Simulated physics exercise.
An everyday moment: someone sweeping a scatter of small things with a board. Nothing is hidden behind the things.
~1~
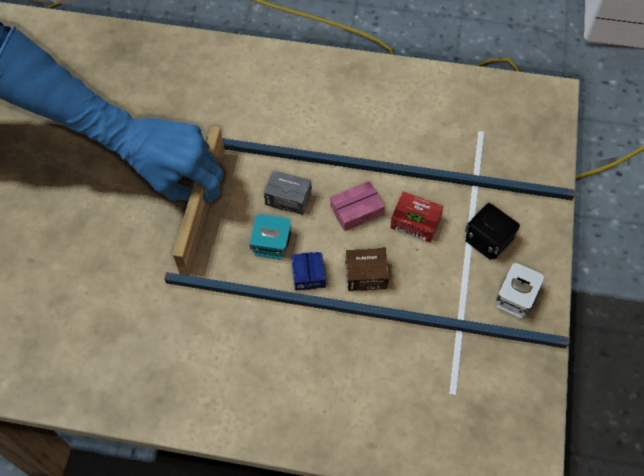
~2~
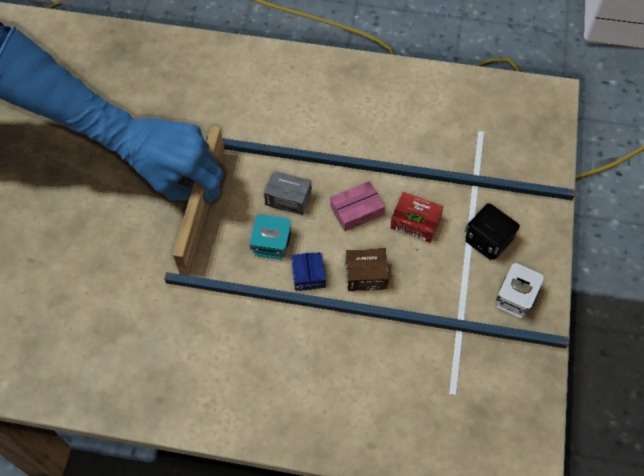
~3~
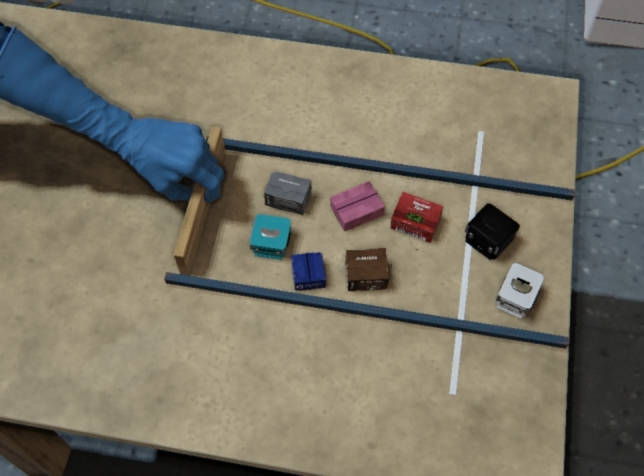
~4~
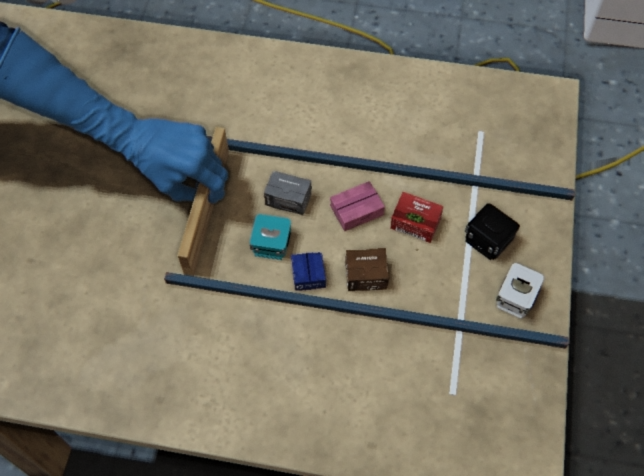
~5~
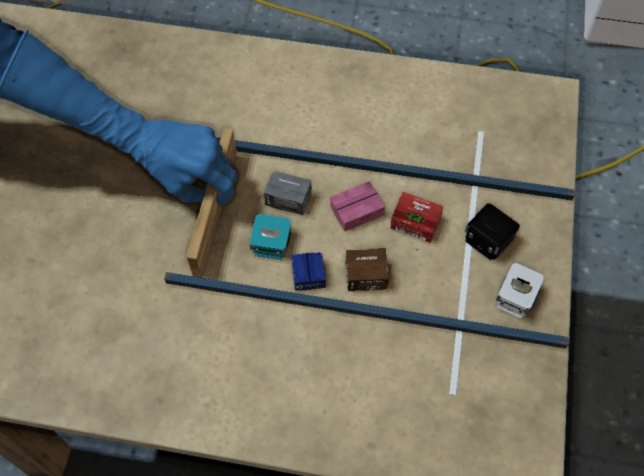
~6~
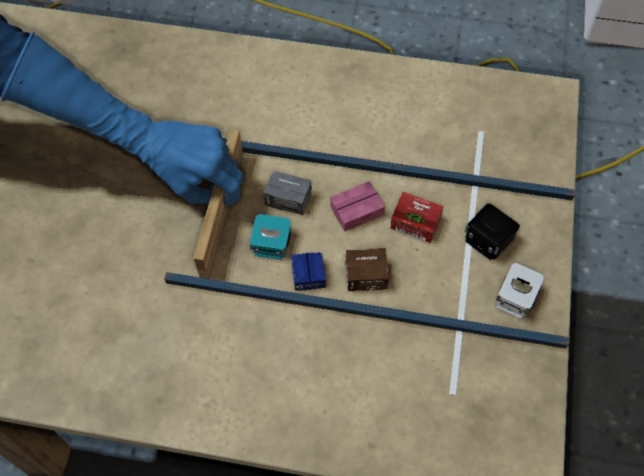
At first, a blue-gloved hand holds a wooden board upright at the left end of two dark rails, with eight small boxes and cases scattered to its right and none moving. Then the hand slides the board slightly rightward, closer to the grey and turquoise ones, without touching them.
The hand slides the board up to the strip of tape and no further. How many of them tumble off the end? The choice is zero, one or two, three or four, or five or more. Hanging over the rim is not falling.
In the end the number that fall off is one or two.
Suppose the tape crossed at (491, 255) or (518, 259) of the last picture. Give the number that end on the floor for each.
In that order 2 and 3.
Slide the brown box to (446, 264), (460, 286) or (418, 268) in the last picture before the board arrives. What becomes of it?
In that order, it remains up; survives; remains up.
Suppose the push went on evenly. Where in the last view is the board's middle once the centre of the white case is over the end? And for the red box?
About (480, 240), and (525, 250) for the other.
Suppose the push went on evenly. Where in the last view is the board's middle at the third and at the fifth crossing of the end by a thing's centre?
About (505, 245), then (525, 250).
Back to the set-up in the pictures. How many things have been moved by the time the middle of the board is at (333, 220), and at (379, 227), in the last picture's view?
First 6, then 7.
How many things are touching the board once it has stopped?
It touches 3.
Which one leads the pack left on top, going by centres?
That is the white case.
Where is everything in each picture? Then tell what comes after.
In the first picture, white case (519, 291); black case (491, 232); red box (417, 217); board (200, 200); tape (468, 252).
In the second picture, black case (491, 232); pink box (357, 206).
In the third picture, red box (417, 217); brown box (367, 270).
In the fourth picture, white case (519, 291); turquoise case (271, 237).
In the fifth picture, black case (491, 232); grey box (288, 193).
In the sixth picture, white case (519, 291); black case (491, 232); red box (417, 217); board (220, 203); tape (468, 252).
A little later, none off yet; white case at rest near (519, 291); black case at rest near (491, 232); red box shifted about its own width near (446, 222).
When it is over, the number that fall off is one or two; down, black case.
